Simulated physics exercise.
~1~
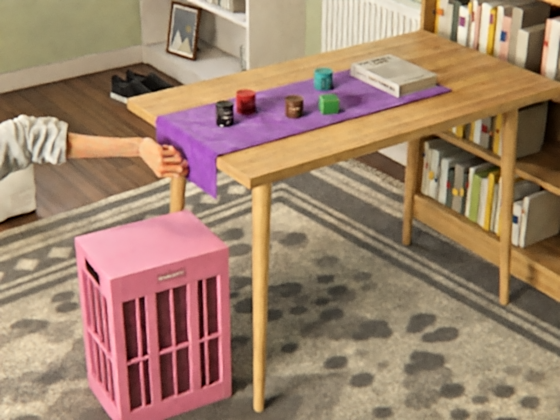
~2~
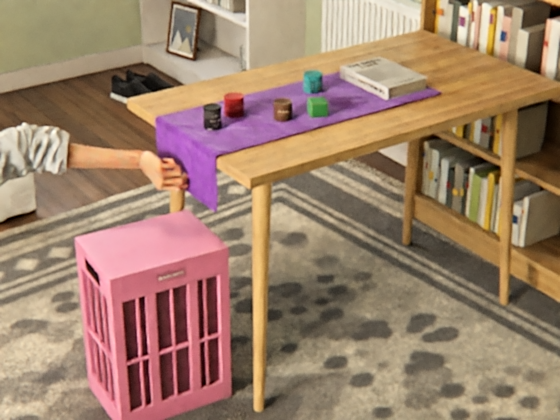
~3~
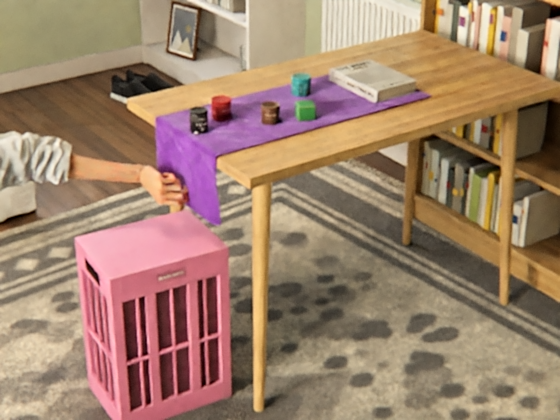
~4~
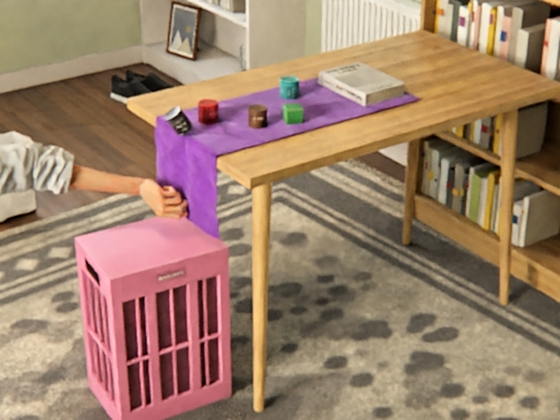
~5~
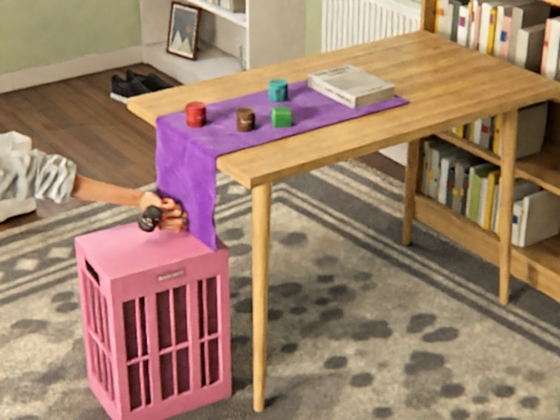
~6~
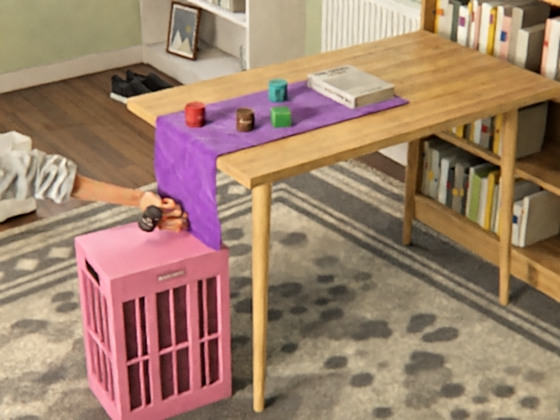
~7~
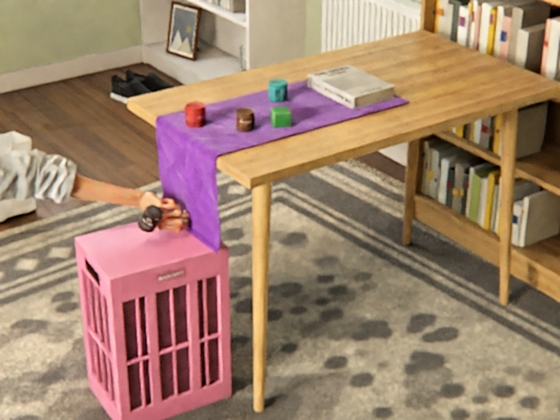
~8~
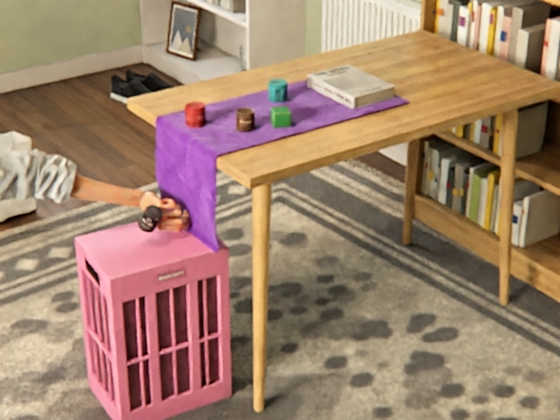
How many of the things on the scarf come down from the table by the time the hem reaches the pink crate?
Just one comes down, the black pot, while the other things stay on the table.
